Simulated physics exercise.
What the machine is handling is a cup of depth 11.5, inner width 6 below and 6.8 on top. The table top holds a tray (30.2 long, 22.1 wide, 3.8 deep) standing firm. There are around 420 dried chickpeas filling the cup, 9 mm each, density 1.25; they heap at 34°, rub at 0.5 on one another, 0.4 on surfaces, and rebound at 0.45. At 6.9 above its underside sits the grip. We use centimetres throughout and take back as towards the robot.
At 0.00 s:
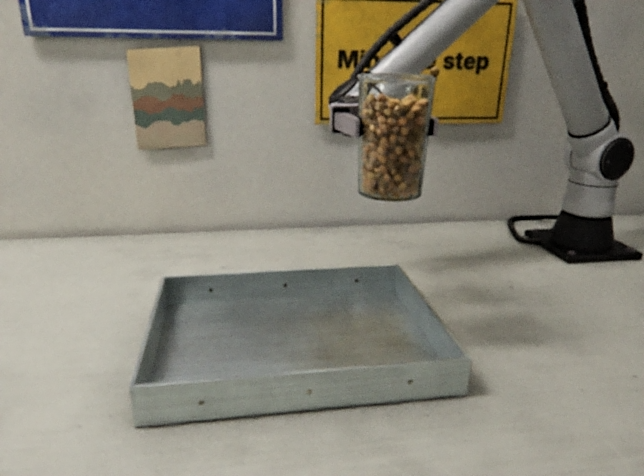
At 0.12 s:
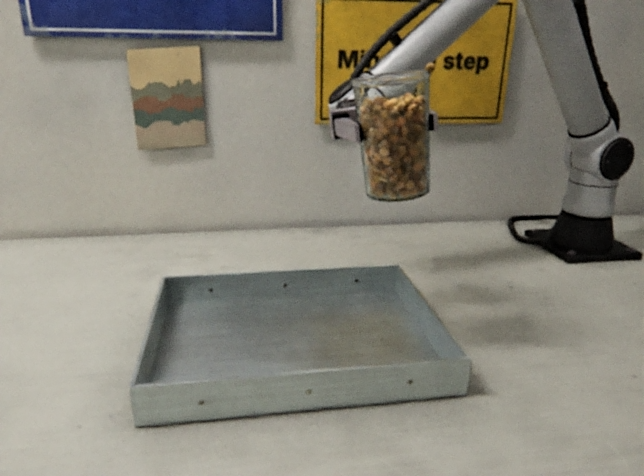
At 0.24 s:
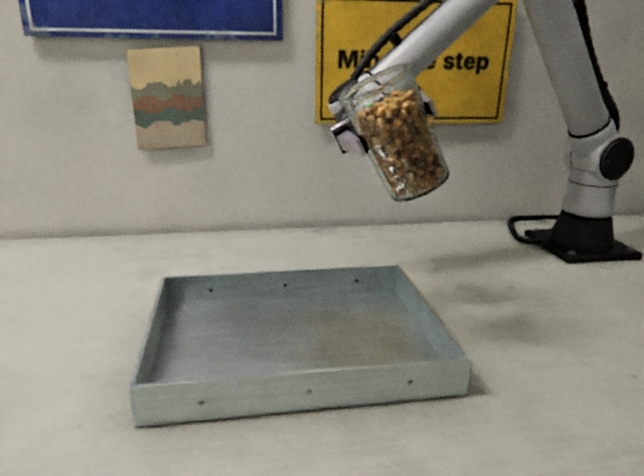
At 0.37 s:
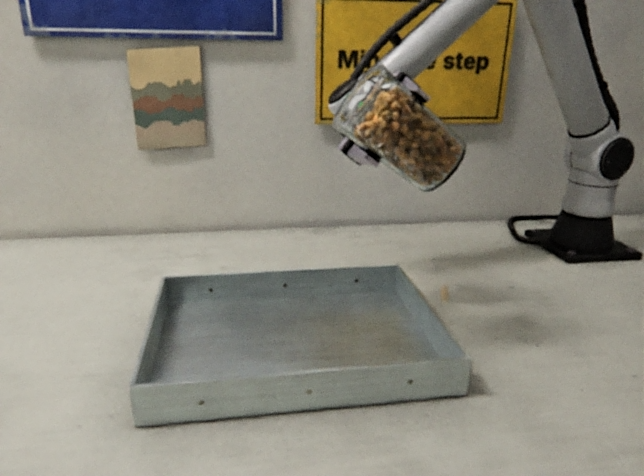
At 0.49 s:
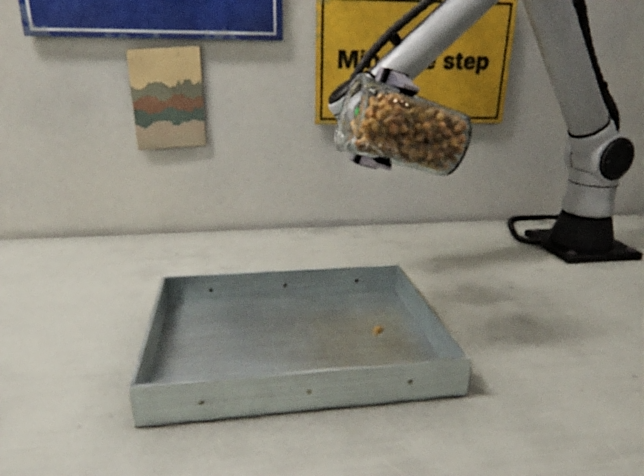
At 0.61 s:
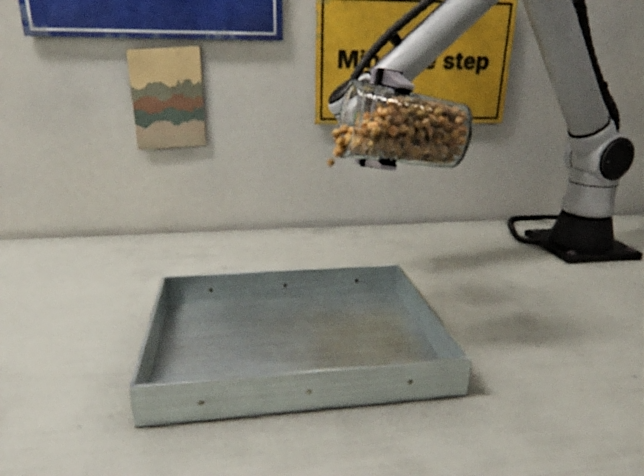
The robot arm tips a clear cup of chickpeas leftward above a shallow gray tray.
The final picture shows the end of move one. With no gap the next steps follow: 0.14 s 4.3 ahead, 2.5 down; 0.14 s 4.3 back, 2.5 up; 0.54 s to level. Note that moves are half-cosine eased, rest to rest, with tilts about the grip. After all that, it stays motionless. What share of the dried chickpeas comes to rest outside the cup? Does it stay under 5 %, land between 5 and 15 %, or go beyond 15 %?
It goes beyond 15 %.
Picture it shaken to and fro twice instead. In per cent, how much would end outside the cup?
About 35 %.
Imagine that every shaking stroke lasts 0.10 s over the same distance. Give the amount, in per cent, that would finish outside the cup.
I'd expect close to 35 in a hundred.
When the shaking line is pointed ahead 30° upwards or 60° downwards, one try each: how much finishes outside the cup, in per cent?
Near 50 and 10 percent respectively.
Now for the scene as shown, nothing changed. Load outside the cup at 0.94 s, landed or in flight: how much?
Share out so far: Close to 20 %.
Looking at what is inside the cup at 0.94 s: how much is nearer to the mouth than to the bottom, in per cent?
Mouth half: Close to 45 per cent.
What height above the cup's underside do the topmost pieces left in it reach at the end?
9.5 cm.
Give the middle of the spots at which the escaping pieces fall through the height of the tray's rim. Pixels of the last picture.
(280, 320).
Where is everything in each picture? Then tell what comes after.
In the first frame, cup middle at (393, 138), level; upper third of the load around (396, 113), from x 365 to 435, top at y 70; 415 in the cup.
In the second frame, cup middle at (394, 138), tilted 8° forward; upper third of the load around (395, 114), from x 365 to 430, top at y 70; 414 in the cup, 1 in flight or on a rim.
In the third frame, cup middle at (398, 137), tilted 28° forward; upper third of the load around (395, 115), from x 360 to 440, top at y 90; 414 in the cup, 1 in flight or on a rim.
In the fourth frame, cup middle at (402, 133), tilted 53° forward; upper third of the load around (395, 116), from x 360 to 455, top at y 90; 414 in the cup, 1 in the tray.
In the fifth frame, cup middle at (404, 130), tilted 73° forward; upper third of the load around (403, 115), from x 355 to 460, top at y 95; 414 in the cup, 1 in the tray.
In the sixth frame, cup middle at (404, 128), tilted 81° forward; upper third of the load around (412, 116), from x 300 to 460, top at y 100; 413 in the cup, 1 in the tray, 1 in flight or on a rim.
By 0.94 s, tilted 79° forward, highest piece 25 above the table; 324 in the cup, 23 in the tray, 68 in flight or on a rim.
By 1.27 s, tilted 17° forward, highest piece 28 above the table; 320 in the cup, 95 in the tray.
By 1.63 s, level, highest piece 27 above the table; 320 in the cup, 95 in the tray.
By 2.68 s, level, highest piece 27 above the table; 320 in the cup, 95 in the tray.
Final count, 320 in the cup, 95 in the tray. That is 23 % outside the cup.
